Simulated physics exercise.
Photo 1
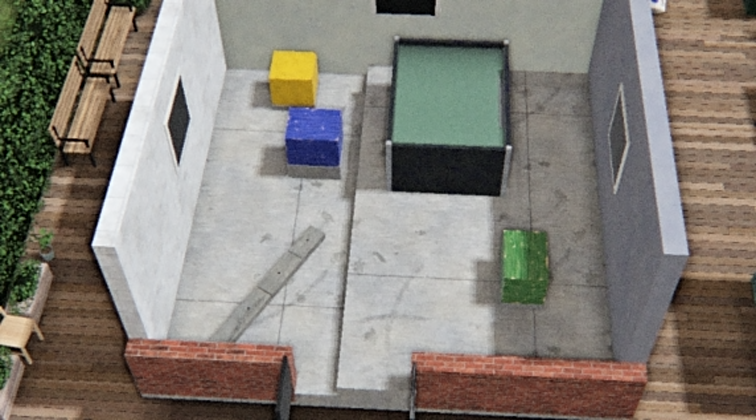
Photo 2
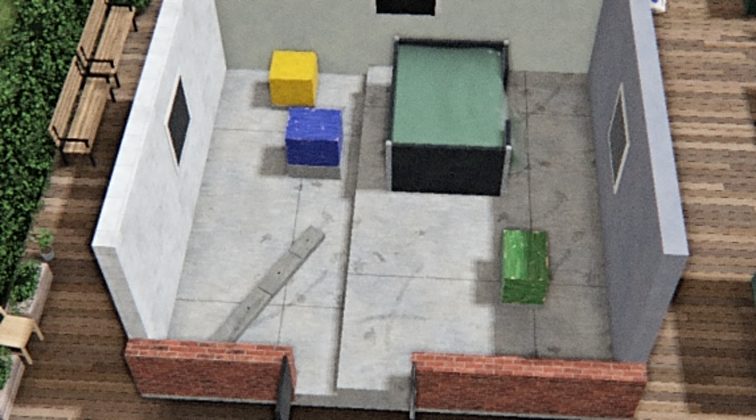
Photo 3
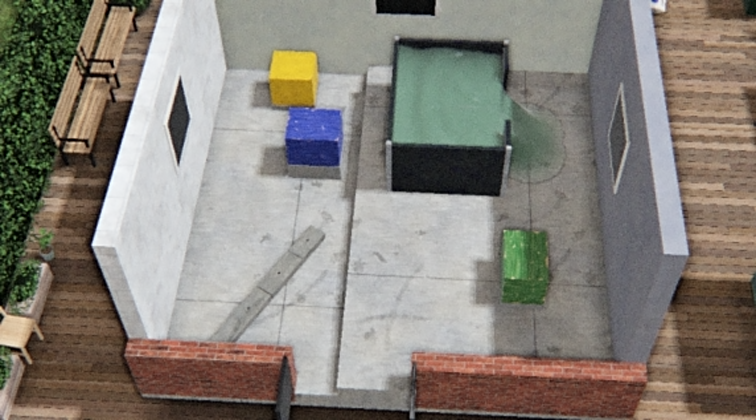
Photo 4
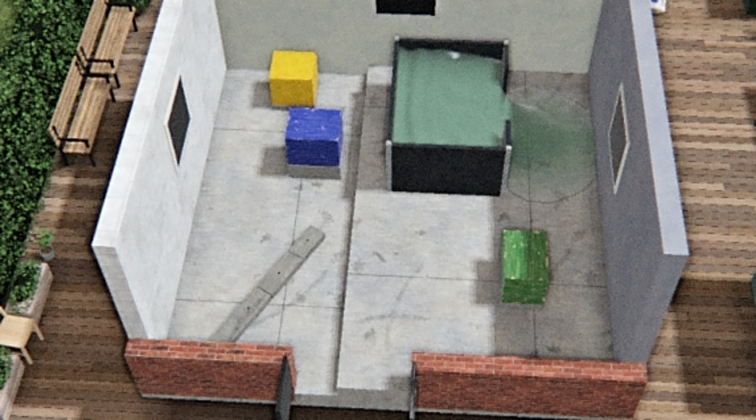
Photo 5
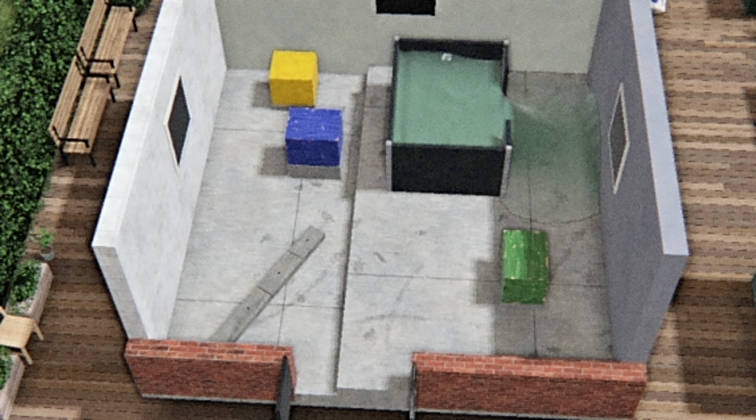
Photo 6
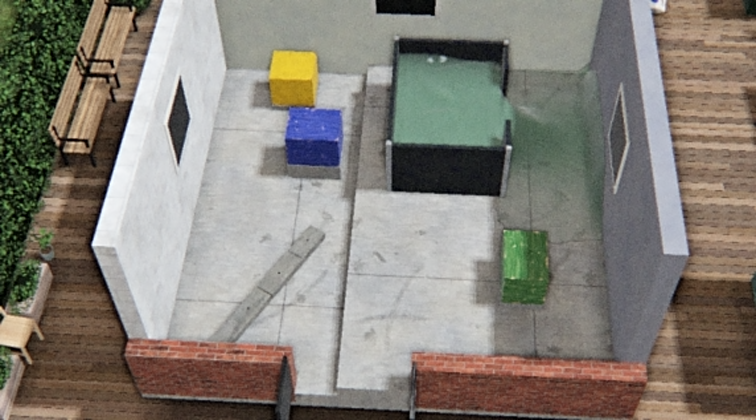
Greenish water burst through the right side of a dark-walled tank in a roofless court and spread across the floor to the right-hand wall, while the yellow, blue and green crates stayed put.
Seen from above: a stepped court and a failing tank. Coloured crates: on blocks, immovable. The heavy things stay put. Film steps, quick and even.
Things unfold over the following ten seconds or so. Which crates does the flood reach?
As I see it, the green crate will be hit by the water, the blue crate will be spared, the yellow crate will be hit by the water.
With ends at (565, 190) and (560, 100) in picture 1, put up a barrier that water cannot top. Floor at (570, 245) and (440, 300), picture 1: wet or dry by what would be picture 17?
In order, I'd call them inundated and inundated.
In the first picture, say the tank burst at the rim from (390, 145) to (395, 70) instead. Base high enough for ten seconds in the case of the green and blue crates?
Green crate is not reached; blue crate is reached.
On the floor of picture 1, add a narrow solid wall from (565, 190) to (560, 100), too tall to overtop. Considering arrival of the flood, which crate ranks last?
I'd say the blue one comes last.
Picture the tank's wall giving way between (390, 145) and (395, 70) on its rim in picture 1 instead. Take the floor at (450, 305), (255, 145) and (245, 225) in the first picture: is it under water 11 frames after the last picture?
Taken in turn, that's not reached, reached, and finally reached.
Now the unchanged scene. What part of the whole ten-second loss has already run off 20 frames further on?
Near 0 in a hundred.
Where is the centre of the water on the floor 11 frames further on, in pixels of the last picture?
It is near (494, 158).
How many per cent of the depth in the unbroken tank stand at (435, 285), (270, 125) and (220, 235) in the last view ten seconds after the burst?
First spot roughly 4 %, second 12 %, third 10 %.
A moment on, water covers 20 % of the floor; the green crate water round its plinth, the blue crate not reached, the yellow crate not reached.
Next, water covers 35 % of the floor; the green crate water round its plinth, the blue crate not reached, the yellow crate water round its plinth.
Then, water covers 70 % of the floor; the green crate water round its plinth, the blue crate water round its plinth, the yellow crate water round its plinth.
Later, water covers 95 % of the floor; the green crate water round its plinth, the blue crate water round its plinth, the yellow crate water round its plinth.
In the end, water covers 100 % of the floor; the green crate was topped, the blue crate stayed above the water, the yellow crate was topped.
